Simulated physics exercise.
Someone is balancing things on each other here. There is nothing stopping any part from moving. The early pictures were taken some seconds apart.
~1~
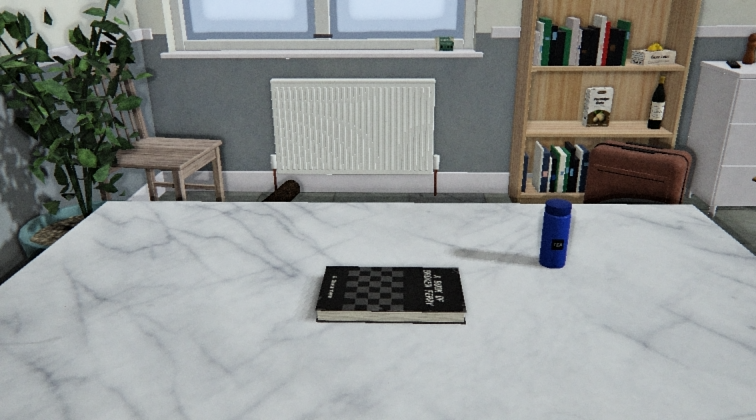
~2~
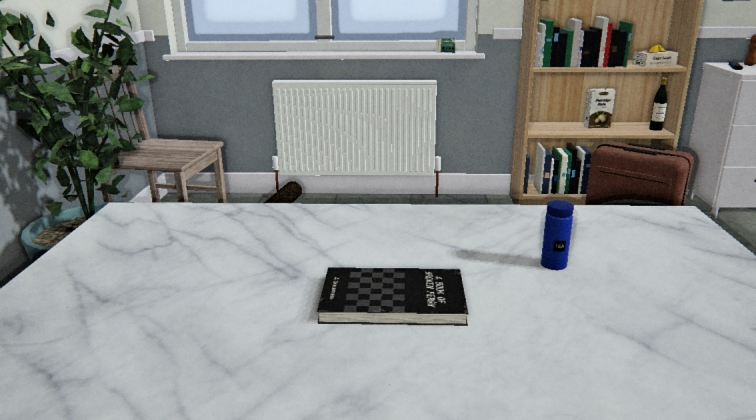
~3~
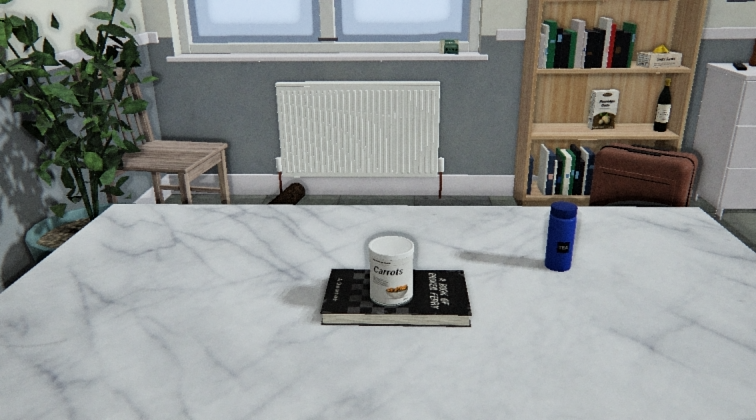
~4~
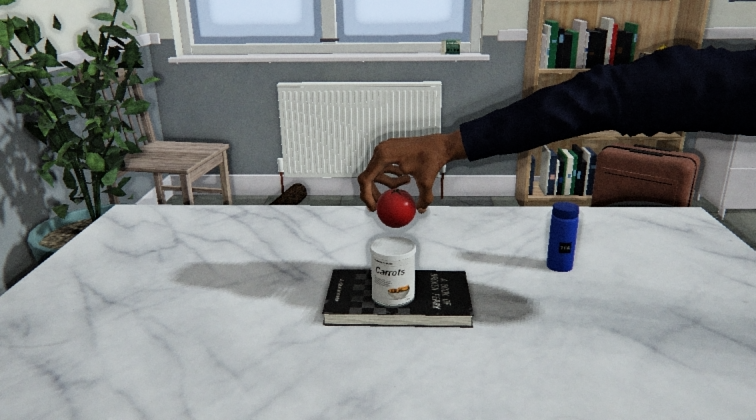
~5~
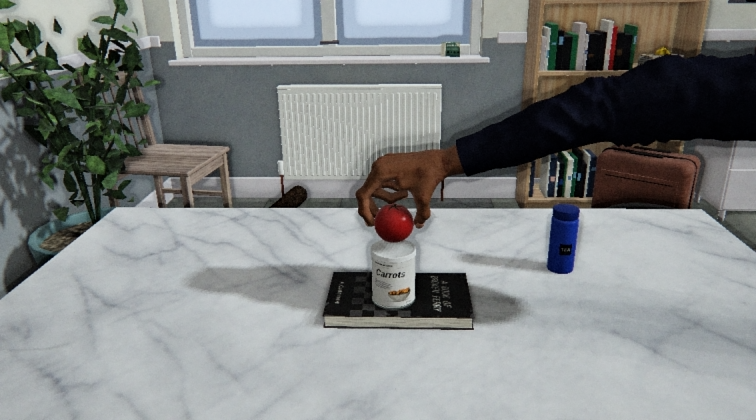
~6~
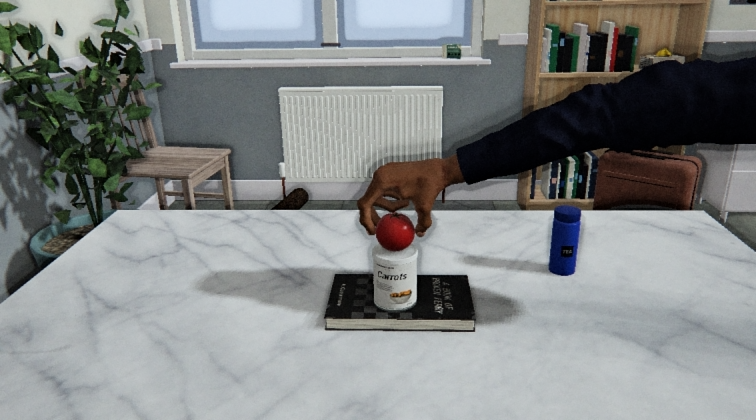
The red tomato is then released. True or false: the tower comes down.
False.
Then, 0.70 s on from there, things are still on the move.
Then, 1.60 s on from there, no change.
Then, 2.50 s on from there, red tomato resting near (395, 233).
In the end, all 4 unmoved. At the end, from the last picture's camera, red tomato near (395, 233). The pile holds.
